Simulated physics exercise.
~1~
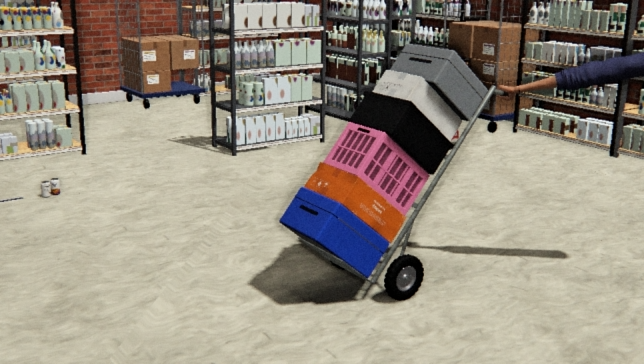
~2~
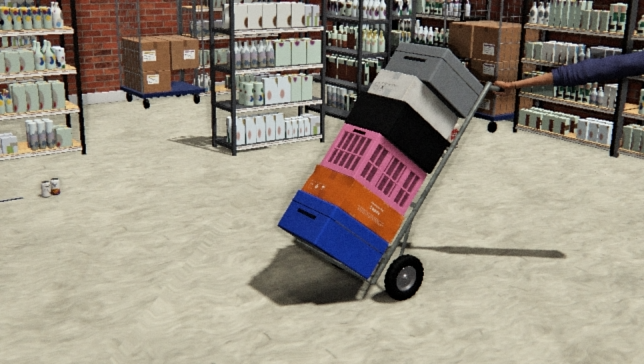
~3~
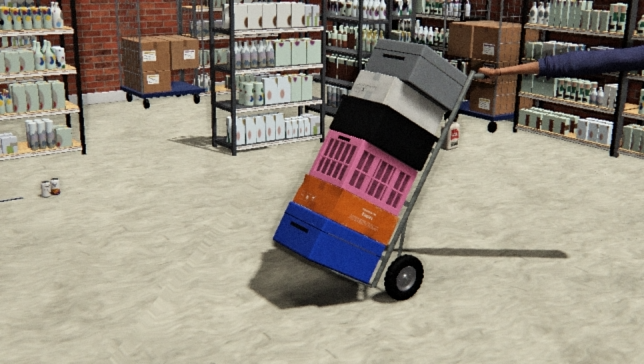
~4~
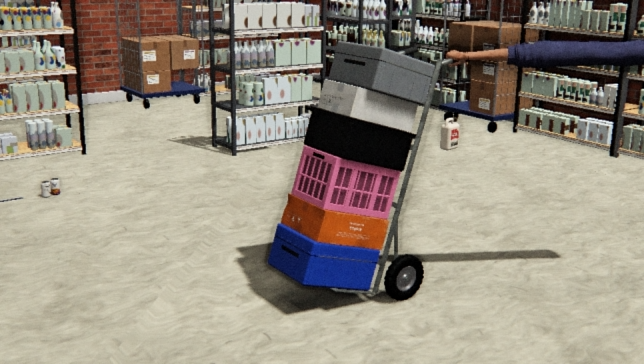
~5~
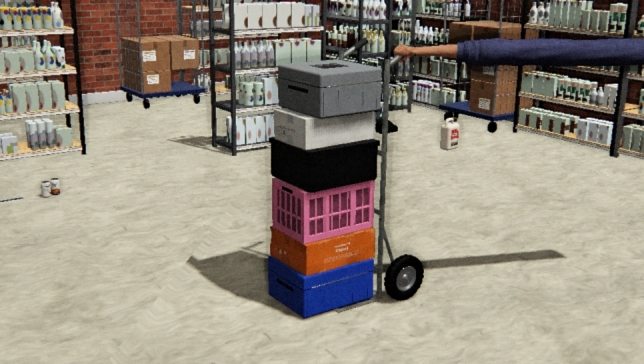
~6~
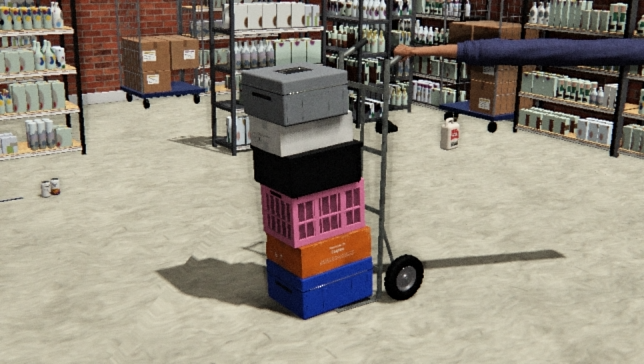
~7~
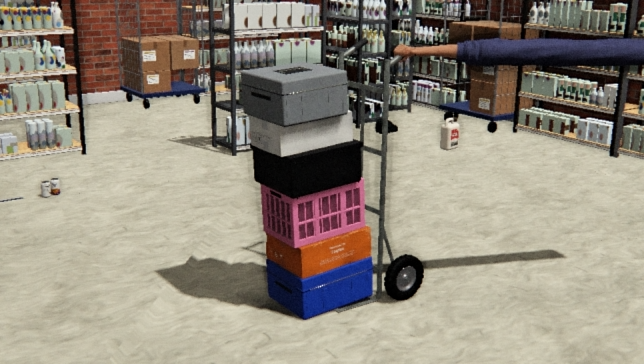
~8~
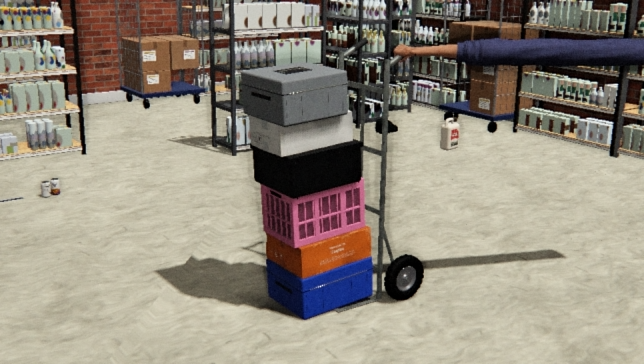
A sack truck stacked with six boxes and crates was swung upright by an outstretched arm in a storeroom, and the upper ones slid a little left as it stopped, leaving the stack leaning but still standing, with nothing fallen.
